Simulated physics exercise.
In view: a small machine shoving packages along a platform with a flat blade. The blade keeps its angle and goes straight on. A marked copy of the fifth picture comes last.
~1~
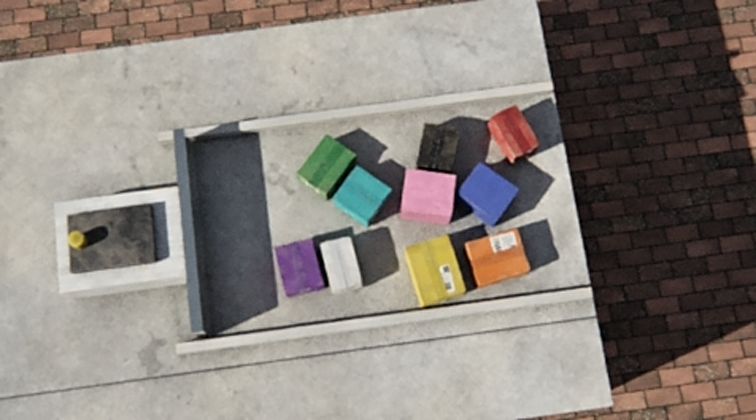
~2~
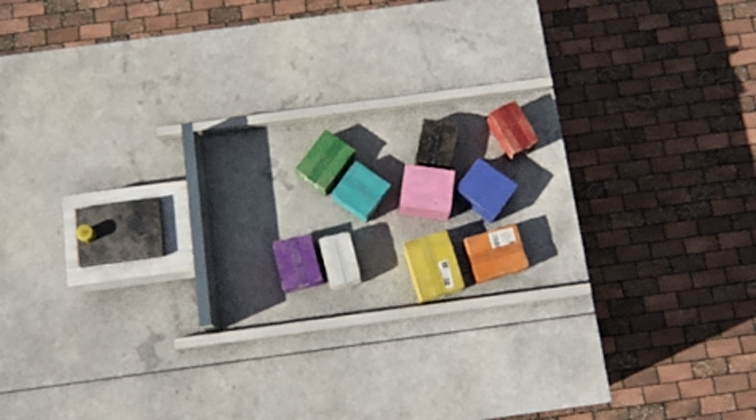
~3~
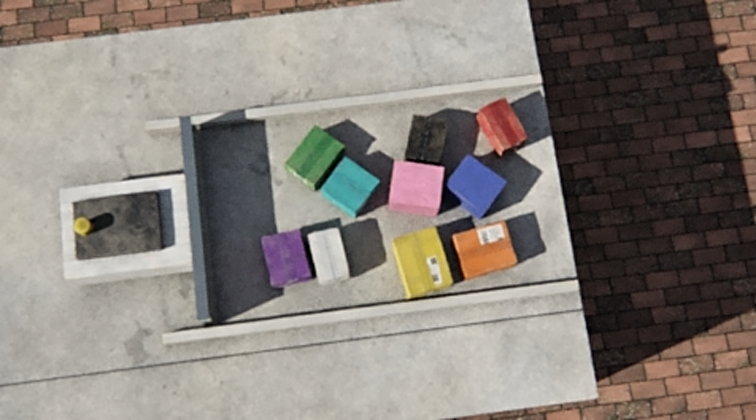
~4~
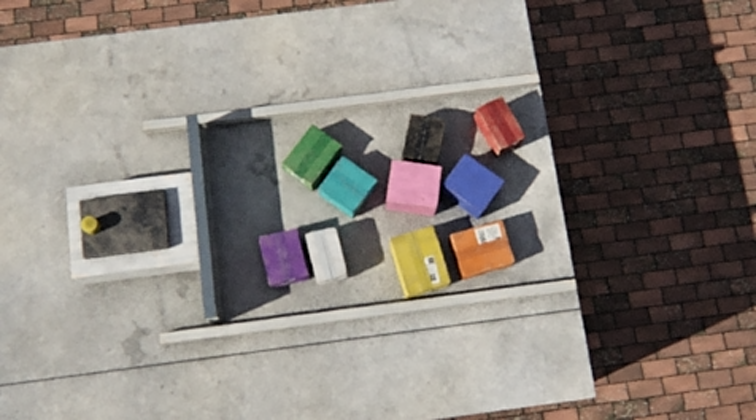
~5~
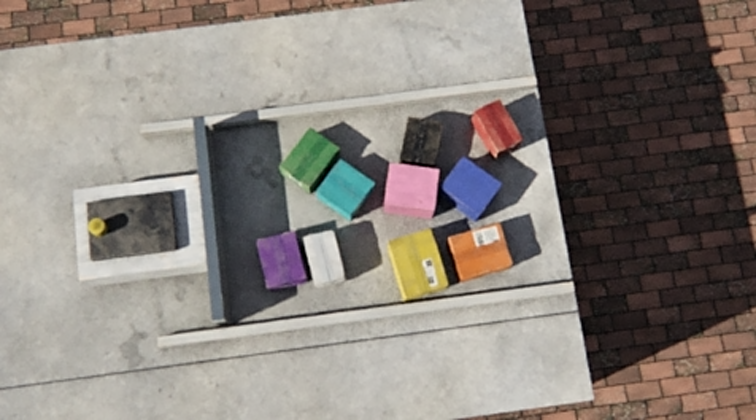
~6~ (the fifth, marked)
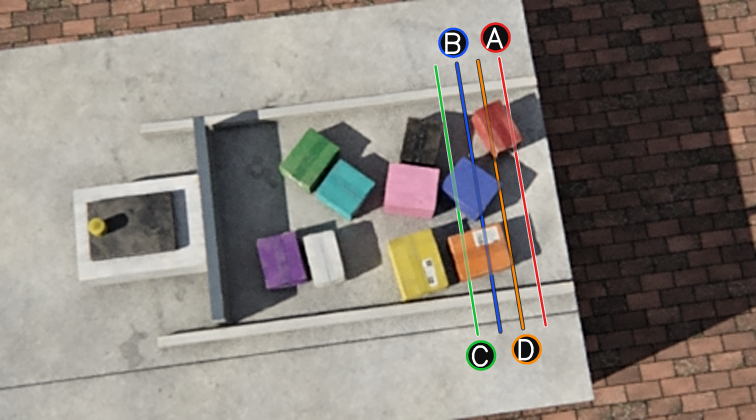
On a concrete platform beside brick paving, a small machine with a flat blade inching right toward scattered colourful boxes, which stay put.
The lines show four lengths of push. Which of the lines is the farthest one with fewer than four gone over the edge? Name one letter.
No fourth one falls up to C.
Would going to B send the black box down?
No.
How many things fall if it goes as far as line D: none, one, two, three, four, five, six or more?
In all, six or more.
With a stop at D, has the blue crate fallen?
Yes.
On the marked copy, A at (522, 188); B at (478, 193); C at (456, 196); D at (500, 190).
Taking C. A third of the way, robot (229, 214); green parcel (331, 152); white box (367, 254).
Two thirds of the way, robot (319, 202); orange parcel (541, 246); blue crate (513, 188).
When it is over, robot (387, 193); orange parcel over the edge; blue crate over the edge; two fallen.
As for the rest, A drops seven; B drops four; D drops six.
